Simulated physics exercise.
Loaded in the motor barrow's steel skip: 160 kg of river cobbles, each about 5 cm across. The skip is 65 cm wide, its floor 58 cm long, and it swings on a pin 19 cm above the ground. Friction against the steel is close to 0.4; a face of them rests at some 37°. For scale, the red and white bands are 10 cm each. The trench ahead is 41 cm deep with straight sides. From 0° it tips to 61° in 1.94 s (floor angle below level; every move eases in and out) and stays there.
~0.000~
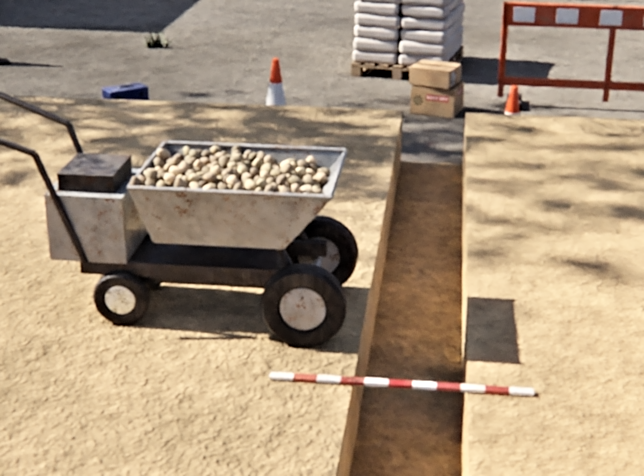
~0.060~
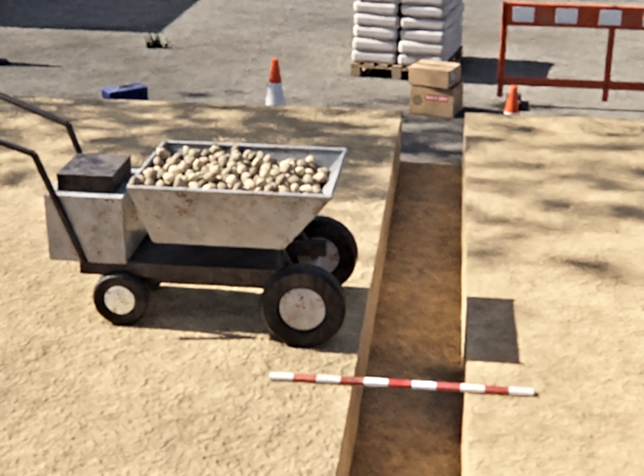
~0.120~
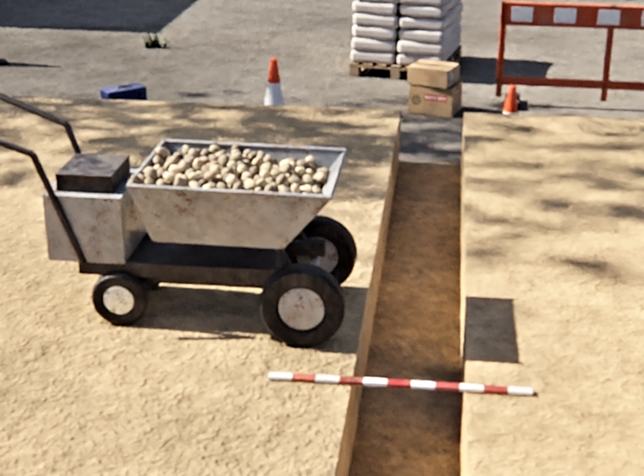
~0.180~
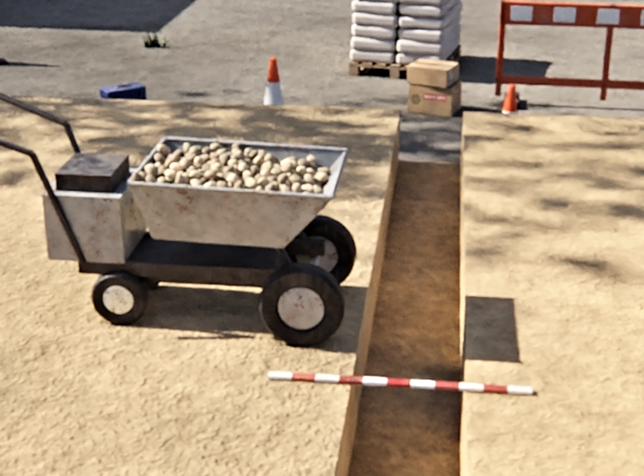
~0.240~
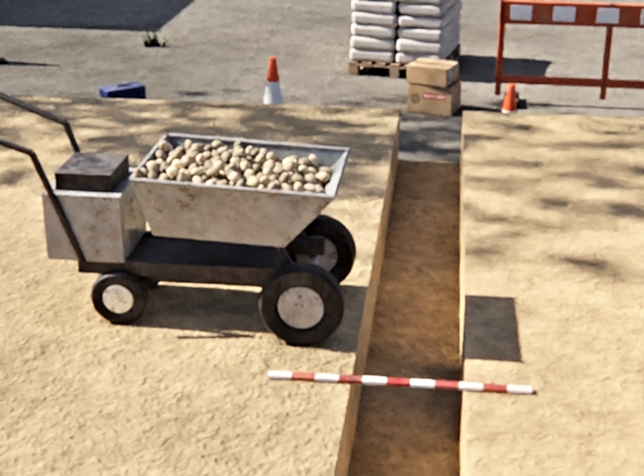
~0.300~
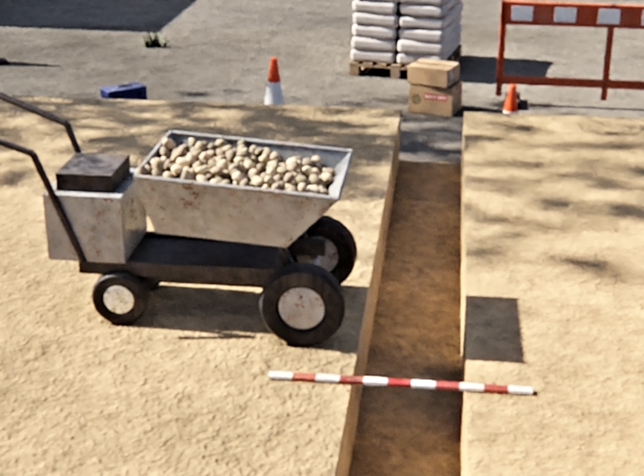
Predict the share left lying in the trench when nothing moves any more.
Close to 56 in a hundred.
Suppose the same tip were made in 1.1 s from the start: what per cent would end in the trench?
It would be near 45 per cent.
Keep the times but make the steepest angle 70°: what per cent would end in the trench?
Then about 55 per cent.
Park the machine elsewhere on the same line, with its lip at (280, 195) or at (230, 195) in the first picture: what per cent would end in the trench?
Near 85 per cent from the first place, 75 from the second.
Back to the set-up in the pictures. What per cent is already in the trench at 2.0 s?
About 20 per cent by then.
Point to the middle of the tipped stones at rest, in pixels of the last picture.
Their middle is at about (447, 381).
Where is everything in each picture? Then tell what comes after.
In the first frame, lip at (331, 197), floor tilted 0°, highest stones at (212, 158).
In the second frame, lip at (331, 197), floor tilted 0°, highest stones at (212, 158); the stones move at 0.1 m/s on average.
In the third frame, the skip is at 1°, its lip at (331, 198); the top of the load is at (212, 157); the stones move at 0.1 m/s on average.
In the fourth frame, lip at (333, 198), floor tilted 1°, highest stones at (213, 155); the stones move at 0.2 m/s on average.
In the fifth frame, lip at (335, 197), floor tilted 3°, highest stones at (215, 153); the stones move at 0.2 m/s on average.
In the sixth frame, lip at (338, 199), floor tilted 4°, highest stones at (216, 152); the stones move at 0.2 m/s on average.
After 1.5 s the floor is at 52°; 100 % in the skip; the foremost stones are at (427, 247).
After 2.0 s the floor is at 61°; 63 % in the skip, 19 % in the trench, 18 % past the trench; the foremost stones are at (540, 333).
After 2.4 s the floor is at 61°; 40 % in the skip, 30 % in the trench, 30 % past the trench; the foremost stones are at (616, 337).
After 4.3 s the floor is at 61°; 14 % in the skip, 56 % in the trench, 30 % past the trench; the foremost stones are past the picture's edge.
